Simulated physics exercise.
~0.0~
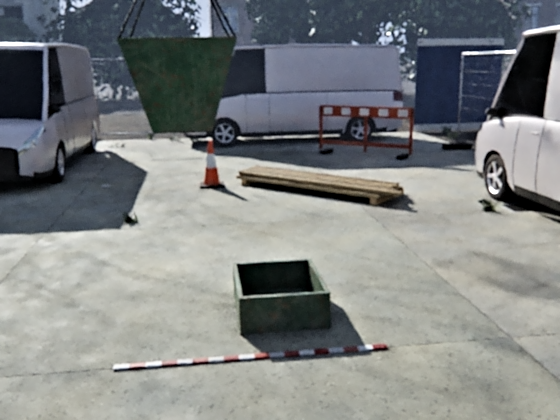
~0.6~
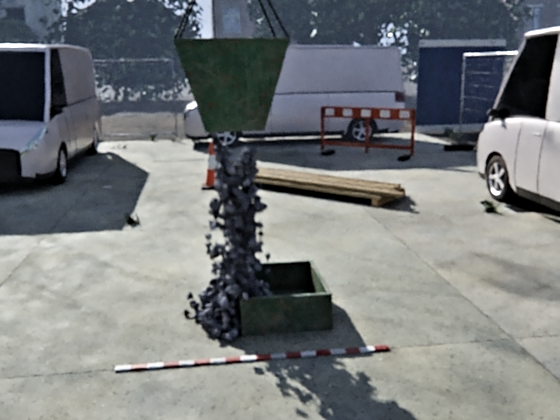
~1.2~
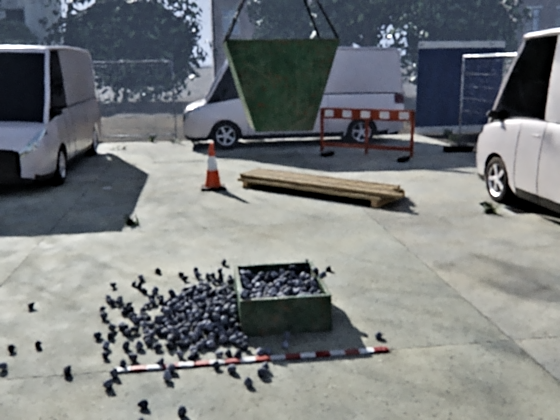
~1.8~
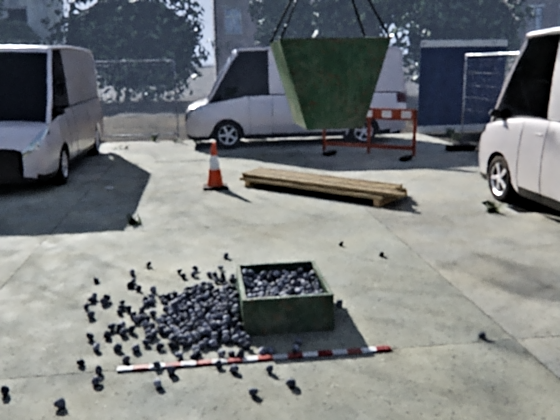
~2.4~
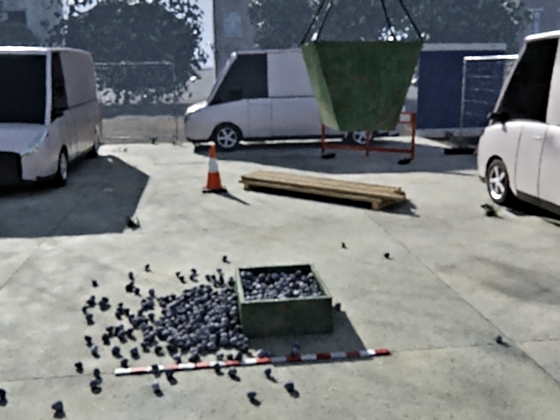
A green skip hanging from chains moved right across a yard and dropped a stream of dark stones, which filled the small green bin and spilled into a wide heap on its left, with a few scattered elsewhere, while the empty skip carried on right.
